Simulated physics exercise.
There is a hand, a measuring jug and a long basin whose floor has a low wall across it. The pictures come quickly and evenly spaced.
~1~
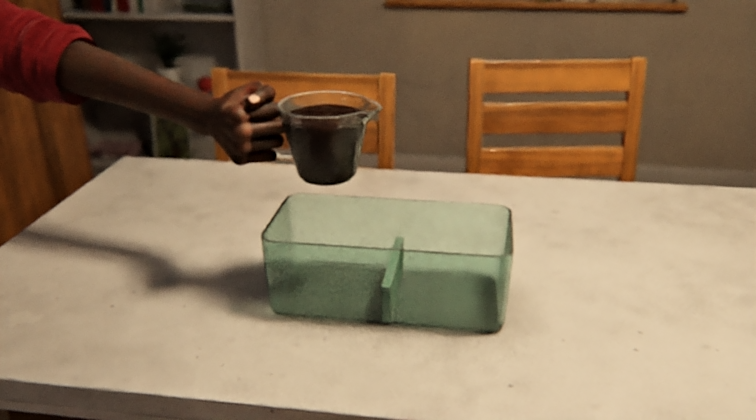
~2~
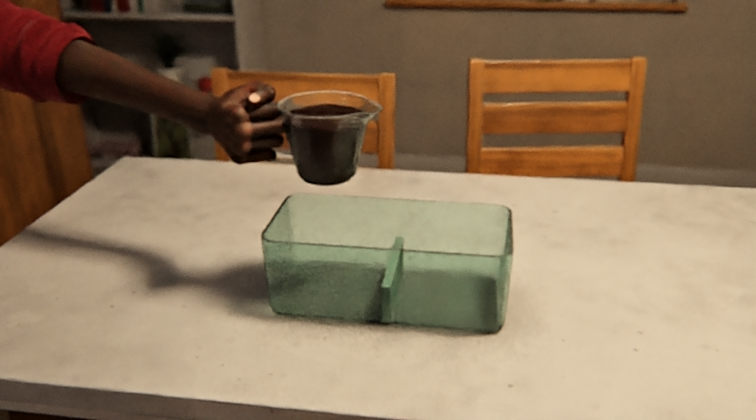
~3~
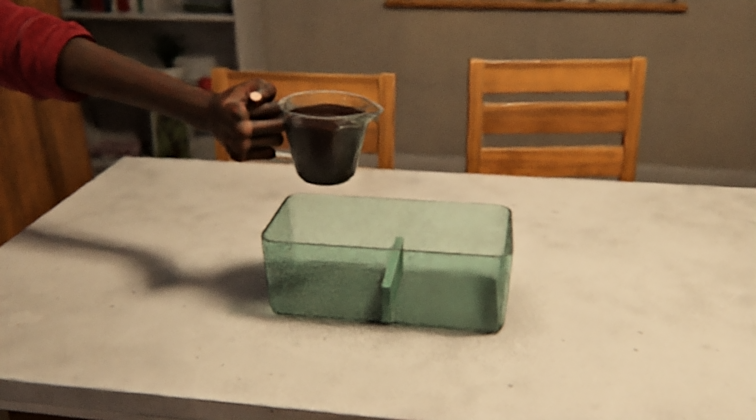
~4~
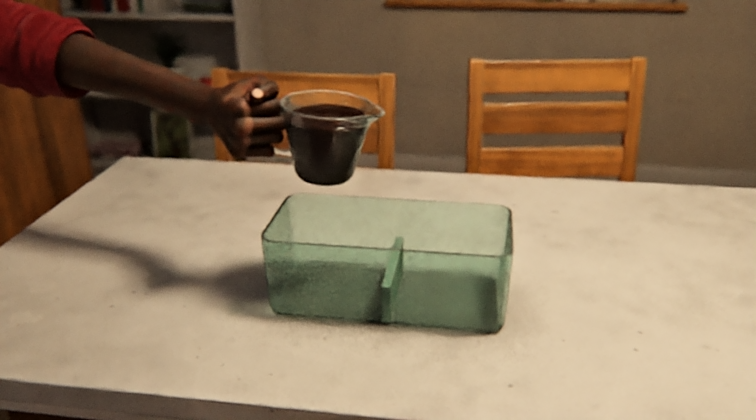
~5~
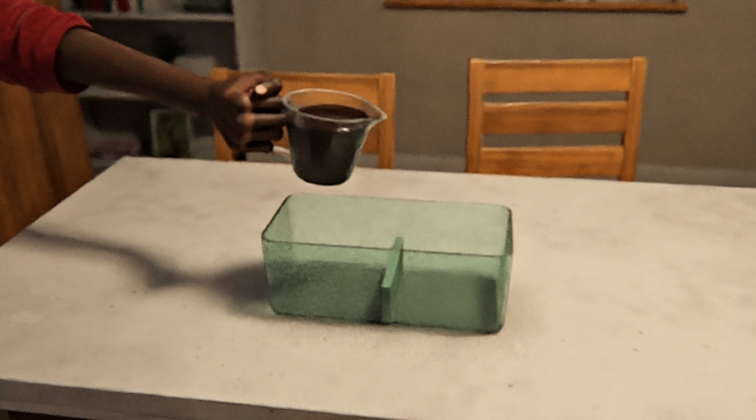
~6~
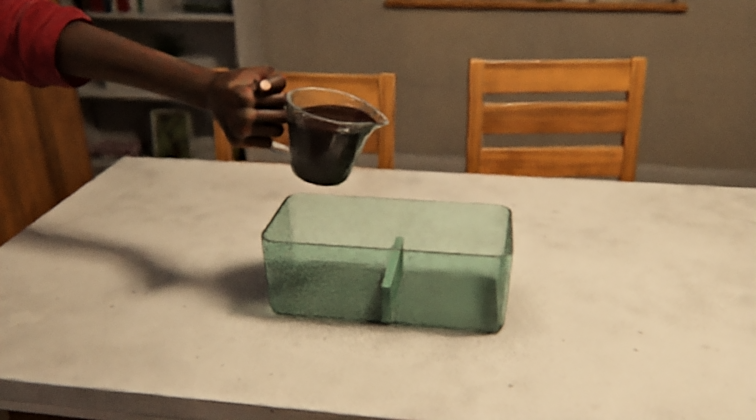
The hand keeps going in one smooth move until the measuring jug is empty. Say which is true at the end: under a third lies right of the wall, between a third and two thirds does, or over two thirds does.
Highest of three bands.
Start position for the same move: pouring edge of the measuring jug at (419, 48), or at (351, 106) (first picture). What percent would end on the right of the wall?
The first gives 90 %, the second 30 %.
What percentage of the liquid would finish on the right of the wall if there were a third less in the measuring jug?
That share would be some 65 parts in a hundred.
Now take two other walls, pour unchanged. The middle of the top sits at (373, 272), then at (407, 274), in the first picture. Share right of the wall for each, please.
Around 90 percent in try one and around 60 percent in try two.
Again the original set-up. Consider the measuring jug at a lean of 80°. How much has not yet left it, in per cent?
Around 55 in a hundred.
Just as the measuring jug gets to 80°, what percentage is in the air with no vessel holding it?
It's about 25 per cent.
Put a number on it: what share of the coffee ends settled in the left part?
Roughly 25 per cent.
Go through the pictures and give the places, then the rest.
In the first frame, it leans 0°; its right rim is at (382, 108); the coffee meets the walls at (287, 113) and (368, 116); the long basin's rim runs from (275, 216) to (512, 231); the wall's top is at (393, 261).
In the second frame, it leans 1°; its right rim is at (382, 108); the coffee meets the walls at (287, 112) and (368, 116).
In the third frame, it leans 2°; its right rim is at (383, 110); the coffee meets the walls at (287, 112) and (368, 117).
In the fourth frame, it leans 5°; its right rim is at (385, 113); the coffee meets the walls at (289, 112) and (369, 118).
In the fifth frame, it leans 9°; its right rim is at (387, 117); the coffee meets the walls at (291, 112) and (372, 119).
In the sixth frame, it leans 13°; its right rim is at (389, 122); the coffee meets the walls at (293, 113) and (376, 120).
A moment on, the tilt is 80° and 53 per cent is still to pour, 0 is left of the wall and 23 right of it.
Next, the tilt is 117° and 2 per cent is still to pour, 19 is left of the wall and 77 right of it.
Then the tilt is 120° and 0 per cent is still to pour, 23 is left of the wall and 77 right of it.
Later the tilt is 120° and 0 per cent is still to pour, 23 is left of the wall and 77 right of it.
At rest 23 per cent lies left of the wall, 77 right of it and 1 outside.
